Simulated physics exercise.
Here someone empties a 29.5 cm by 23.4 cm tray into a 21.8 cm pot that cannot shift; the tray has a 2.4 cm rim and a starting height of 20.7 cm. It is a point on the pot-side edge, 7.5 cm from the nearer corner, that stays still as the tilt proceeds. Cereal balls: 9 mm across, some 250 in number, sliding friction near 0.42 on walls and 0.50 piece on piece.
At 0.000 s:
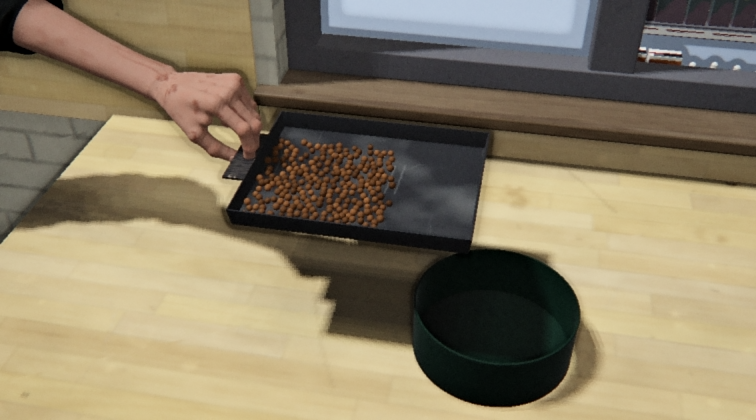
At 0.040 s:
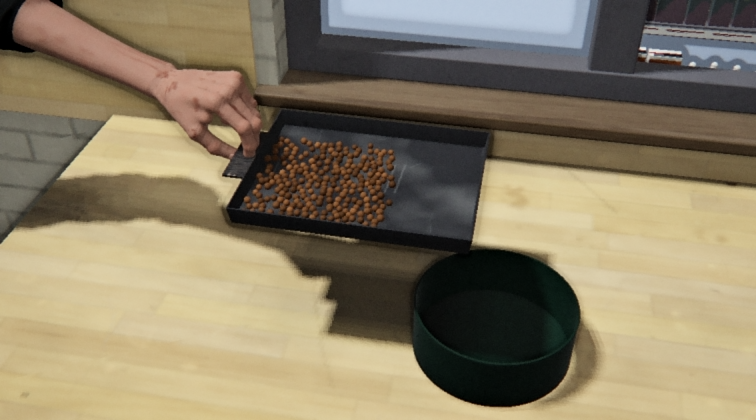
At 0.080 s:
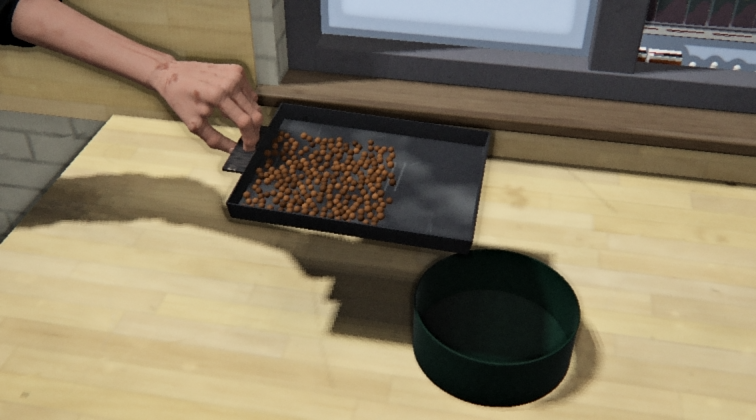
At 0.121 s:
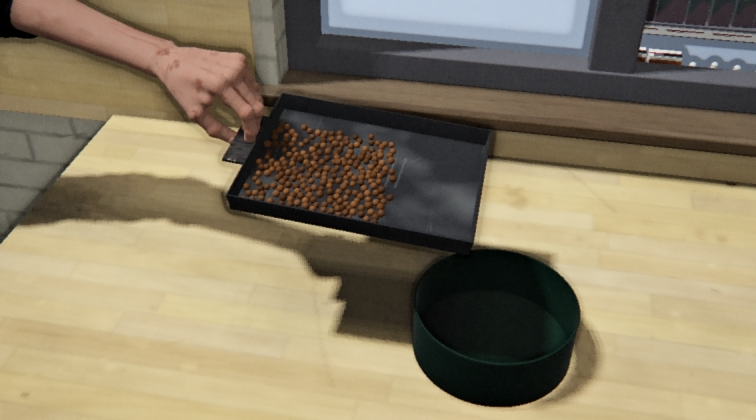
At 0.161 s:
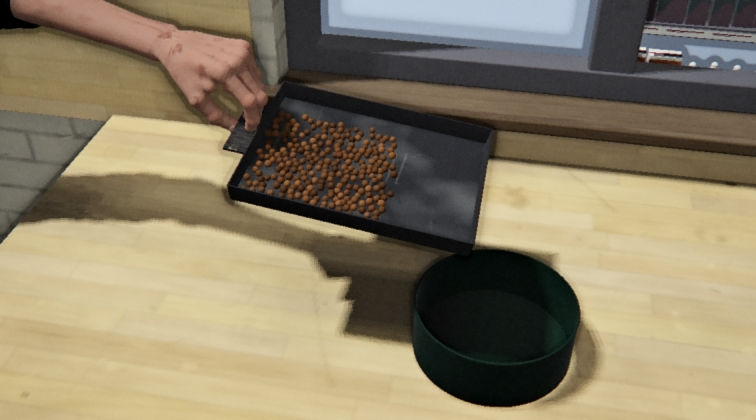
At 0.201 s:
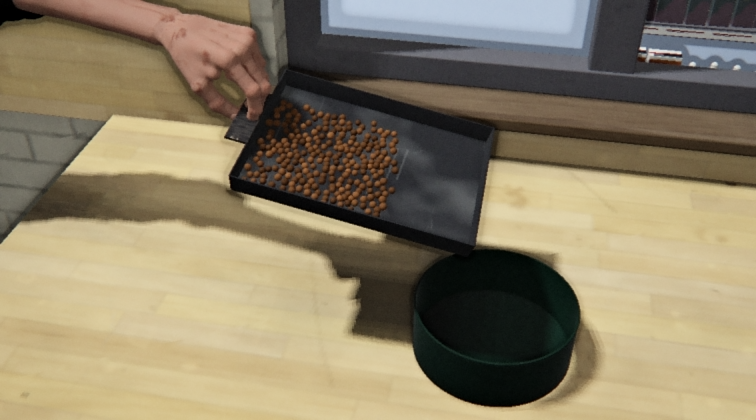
At the start, a hand holds the left end of a dark tray partly covered with small brown balls, behind a round green pot on a wooden table. The hand then lifts that end, slanting the tray modestly down toward the right front corner, while the balls stay bunched on the left side.
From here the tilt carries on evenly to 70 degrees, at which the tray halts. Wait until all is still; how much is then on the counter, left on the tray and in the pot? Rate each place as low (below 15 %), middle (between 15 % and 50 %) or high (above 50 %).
Ratings: Counter low; tray high; pot middle.
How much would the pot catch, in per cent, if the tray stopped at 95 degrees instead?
Estimate: Roughly 95 percent.
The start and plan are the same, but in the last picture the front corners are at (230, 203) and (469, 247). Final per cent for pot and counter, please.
Final per cent - pot 0, counter 0.
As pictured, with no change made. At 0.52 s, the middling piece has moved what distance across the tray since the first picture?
By then it sits near 5 cm from where it began.
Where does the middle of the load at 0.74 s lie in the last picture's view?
My estimate is roughly (468, 208).
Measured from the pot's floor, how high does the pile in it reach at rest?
About 1.5 centimetres.
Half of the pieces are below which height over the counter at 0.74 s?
I'd put it near 24 cm.
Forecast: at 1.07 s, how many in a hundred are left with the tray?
I'd put it at roughly 75 per cent.
Then, at 0.52 s, tilt 40 degrees; the tray holds 100 %, the pot 0 %.
After 0.74 s, tilt 60 degrees; the tray holds 100 %, the pot 0 %.
Then, at 1.07 s, tilt 70 degrees; the tray holds 75 %, the pot 25 %.
By 1.8 s all is still; counter 0 %, tray 70 %, pot 25 %.
